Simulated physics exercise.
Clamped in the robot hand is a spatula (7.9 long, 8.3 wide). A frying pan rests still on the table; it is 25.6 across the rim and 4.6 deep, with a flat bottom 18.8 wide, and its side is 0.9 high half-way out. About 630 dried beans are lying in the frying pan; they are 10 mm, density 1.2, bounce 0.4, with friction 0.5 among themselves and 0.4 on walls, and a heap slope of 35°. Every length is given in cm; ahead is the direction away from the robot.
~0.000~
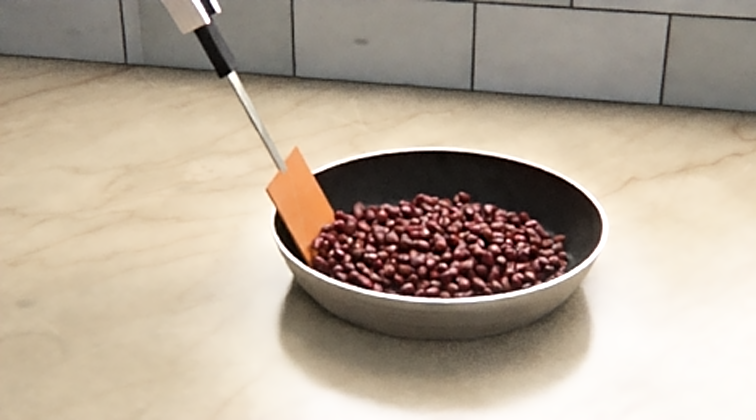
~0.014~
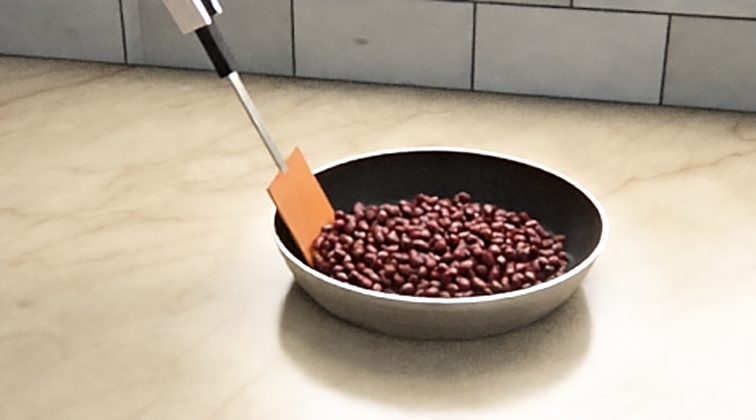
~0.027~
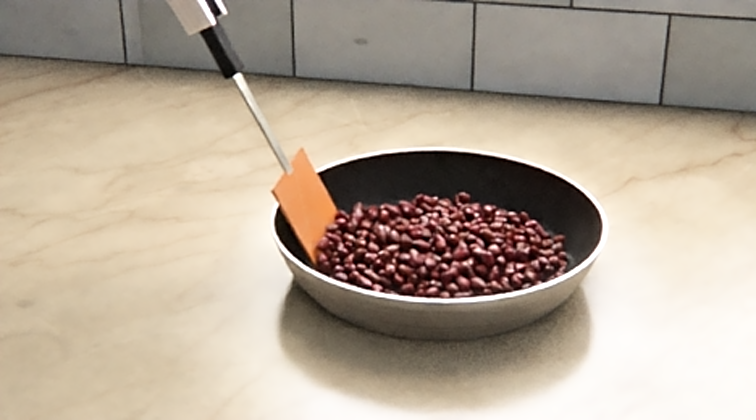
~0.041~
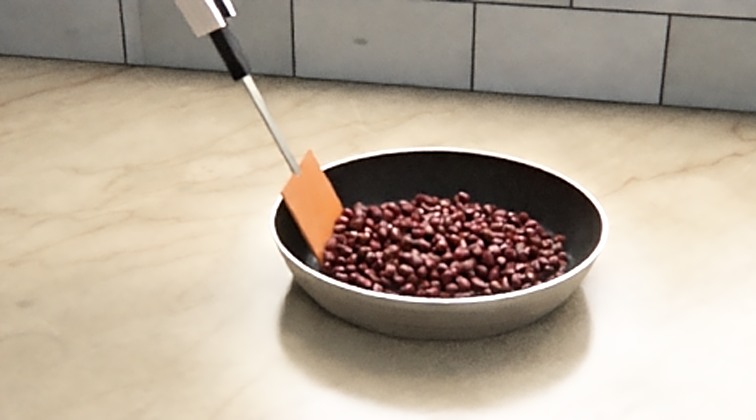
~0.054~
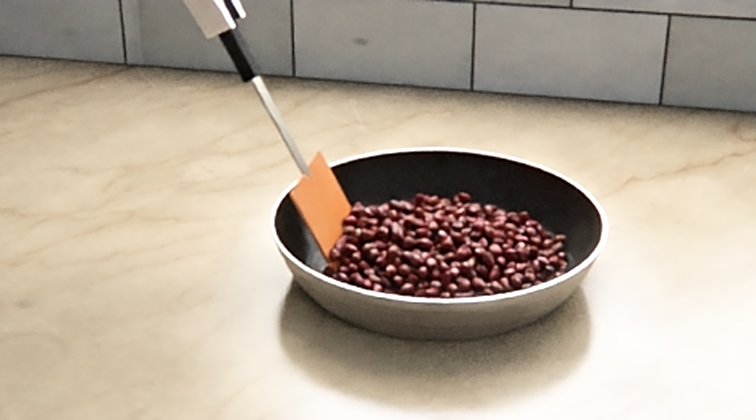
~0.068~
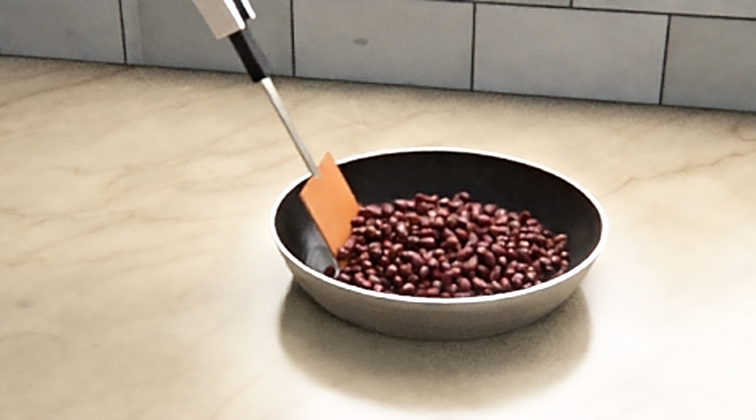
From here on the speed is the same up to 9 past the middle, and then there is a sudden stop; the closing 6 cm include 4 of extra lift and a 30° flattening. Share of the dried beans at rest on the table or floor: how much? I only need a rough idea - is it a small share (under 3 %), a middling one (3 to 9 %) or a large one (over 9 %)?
A middling one, 3 to 9 %.
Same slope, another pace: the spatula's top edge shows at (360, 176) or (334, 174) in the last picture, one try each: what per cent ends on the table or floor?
Respectively, around 25 and 15 per cent.
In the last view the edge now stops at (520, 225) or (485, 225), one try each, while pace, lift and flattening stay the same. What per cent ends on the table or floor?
Respectively about 0 and 0 percent end on the table or floor.
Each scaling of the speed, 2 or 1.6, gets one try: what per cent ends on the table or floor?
Some 20 per cent, then some 15 per cent, on the table or floor.
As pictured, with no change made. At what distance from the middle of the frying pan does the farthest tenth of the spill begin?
Around 25 centimetres from the centre.
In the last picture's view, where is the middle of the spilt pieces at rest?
Roughly at (660, 287) in the final view.
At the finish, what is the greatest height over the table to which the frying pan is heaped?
It reaches around 6.0 cm.
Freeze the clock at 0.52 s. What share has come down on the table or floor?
About 6 per cent.
By 0.17 s, sloping 63°, highest piece 4 above the table; 630 in the frying pan.
By 0.27 s, sloping 53°, highest piece 6 above the table; 630 in the frying pan.
By 0.52 s, sloping 33°, highest piece 6 above the table; 597 in the frying pan, 32 on the table or floor, 1 on the blade or in flight.
By 1.57 s, sloping 33°, highest piece 6 above the table; 597 in the frying pan, 33 on the table or floor.
Final count, 597 in the frying pan, 33 on the table or floor. That is 5 % on the table or floor.
